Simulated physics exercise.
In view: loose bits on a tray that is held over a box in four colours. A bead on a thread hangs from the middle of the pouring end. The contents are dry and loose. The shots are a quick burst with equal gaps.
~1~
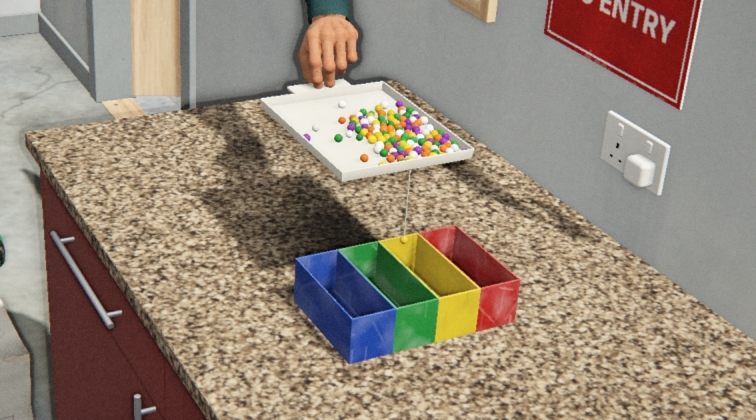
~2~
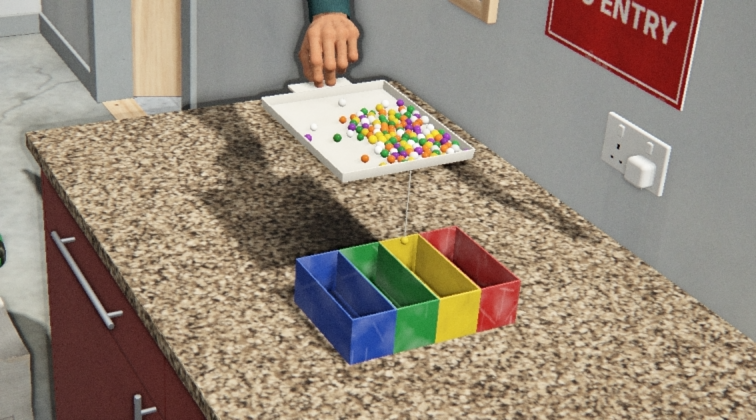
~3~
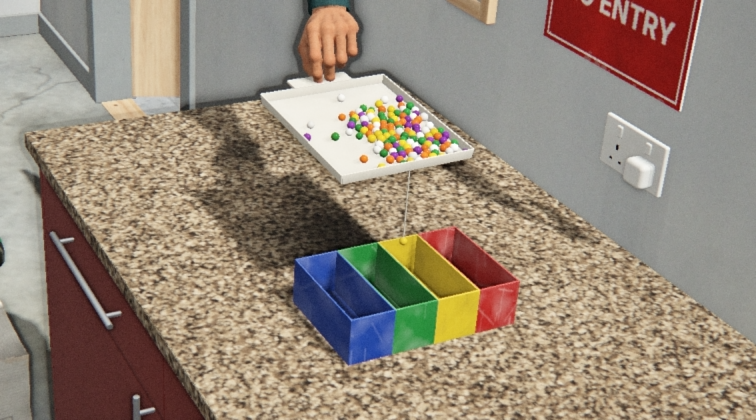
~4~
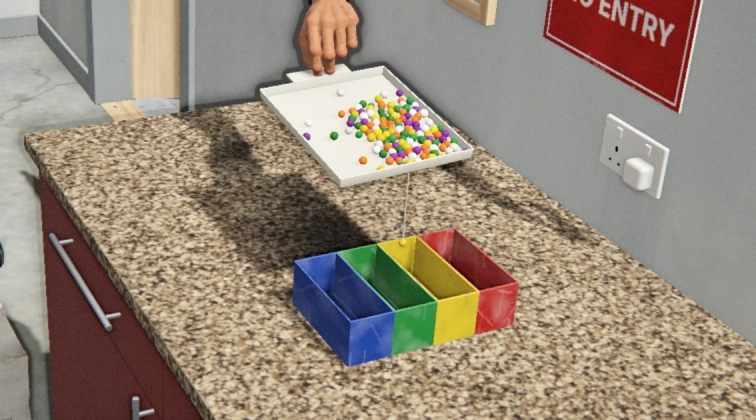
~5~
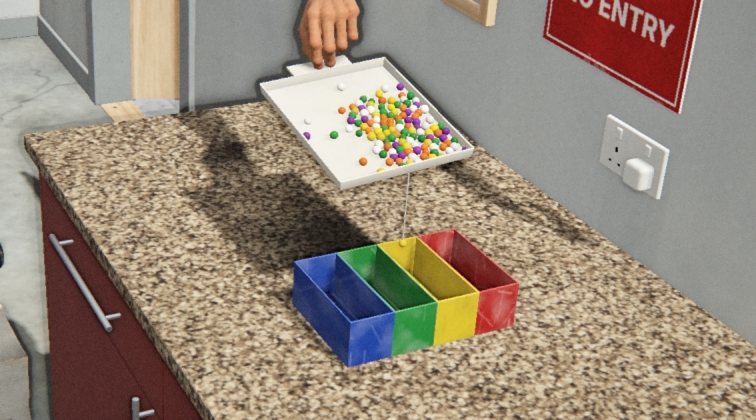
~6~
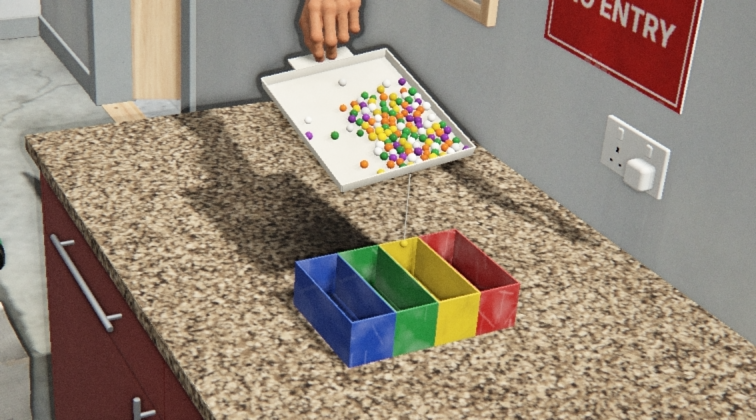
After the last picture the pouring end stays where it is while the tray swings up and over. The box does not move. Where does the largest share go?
It favours the blue compartment.
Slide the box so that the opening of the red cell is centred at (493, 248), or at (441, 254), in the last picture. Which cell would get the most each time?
In turn: The blue one; that green cell.
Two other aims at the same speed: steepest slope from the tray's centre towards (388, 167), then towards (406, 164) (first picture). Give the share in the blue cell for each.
First some 40, then 0 per cent.
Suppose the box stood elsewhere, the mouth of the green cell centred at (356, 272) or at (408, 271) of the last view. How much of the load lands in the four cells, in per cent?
Near 100 % and 80 %.
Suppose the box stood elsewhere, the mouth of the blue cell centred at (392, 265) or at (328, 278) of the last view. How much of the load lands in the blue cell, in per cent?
In turn 10 and 40 in a hundred.
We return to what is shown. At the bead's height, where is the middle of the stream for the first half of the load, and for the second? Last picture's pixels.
Early half (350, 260), late half (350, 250).
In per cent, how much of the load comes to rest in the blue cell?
It comes to 60 per cent or so.
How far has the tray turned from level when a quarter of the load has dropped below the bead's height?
Near 80 degrees.
Soon, tray tipped steeply; nearly all on the tray; a stray few in the blue cell; a stray few falling or outside the box.
A while on, tray tipped right over; about a quarter on the tray; about a third in the blue cell; about a quarter in the green cell; a stray few in the yellow cell; a small part falling or outside the box.
Towards the end, tray tipped past a quarter turn; about two thirds in the blue cell; about a third in the green cell; a stray few in the yellow cell; a stray few falling or outside the box.
Finally, tray tipped past a quarter turn; about two thirds in the blue cell; about a third in the green cell; a stray few in the yellow cell; none in the red cell; a stray few outside the box.
